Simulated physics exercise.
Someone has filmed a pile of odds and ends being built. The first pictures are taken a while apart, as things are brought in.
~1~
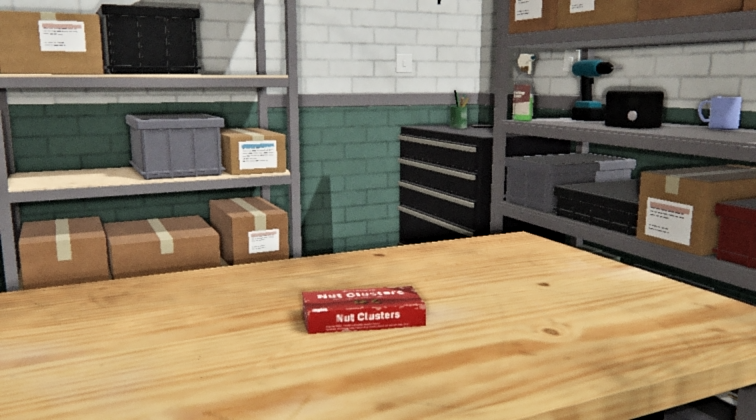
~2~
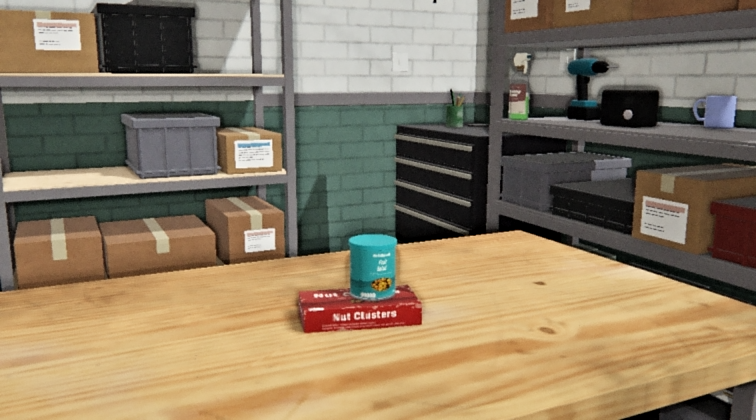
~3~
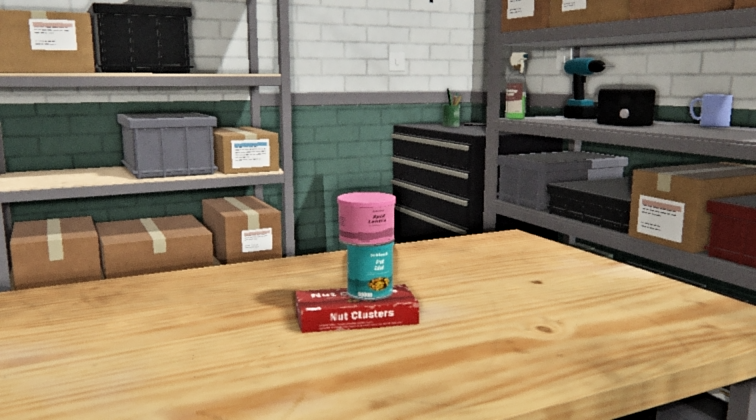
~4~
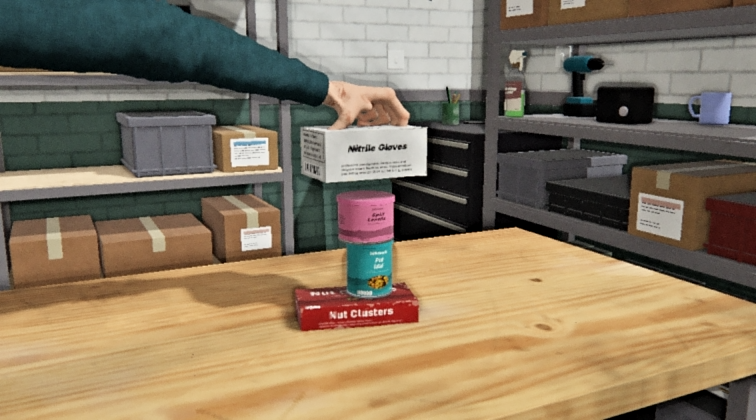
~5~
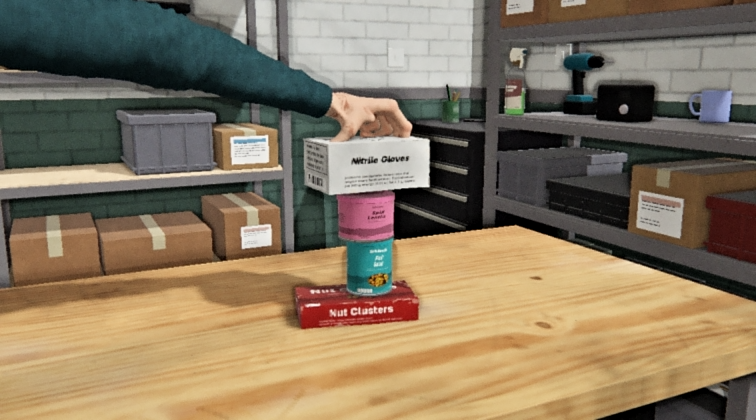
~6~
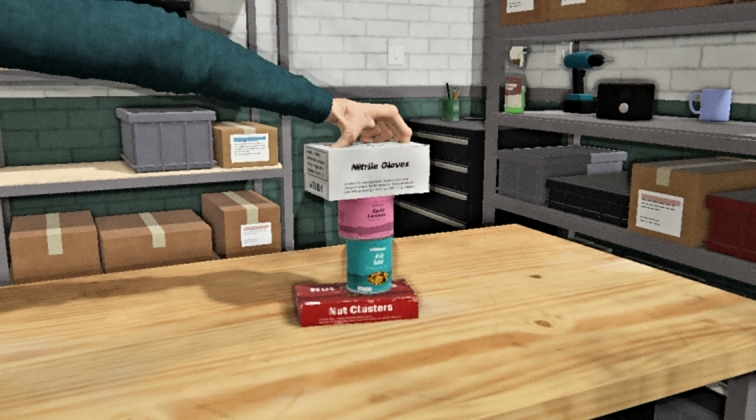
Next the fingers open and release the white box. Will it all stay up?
Here the pile stays up.
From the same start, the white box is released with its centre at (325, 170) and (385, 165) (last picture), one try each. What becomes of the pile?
First, it comes apart; second, it stays up.
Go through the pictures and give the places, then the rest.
The last thing is not in view yet, in the first picture.
The last thing is not in view yet; red packet (359, 308), in the second picture.
The last thing is not in view yet; turquoise pot (370, 266), in the third picture.
Still above its spot; white box (363, 151); pink tub (366, 217), in the fourth picture.
Still above its spot; white box (366, 162); red packet (356, 304), in the fifth picture.
In place under the hand; white box (366, 168); turquoise pot (369, 260), in the sixth picture.
Then, 0.50 s on from there, things are still on the move.
Then, 1.30 s on from there, no change.
Then, 1.90 s on from there, white box resting near (366, 168).
In the end, all 4 unmoved. At the end, from the last picture's camera, white box near (366, 168). The pile holds.
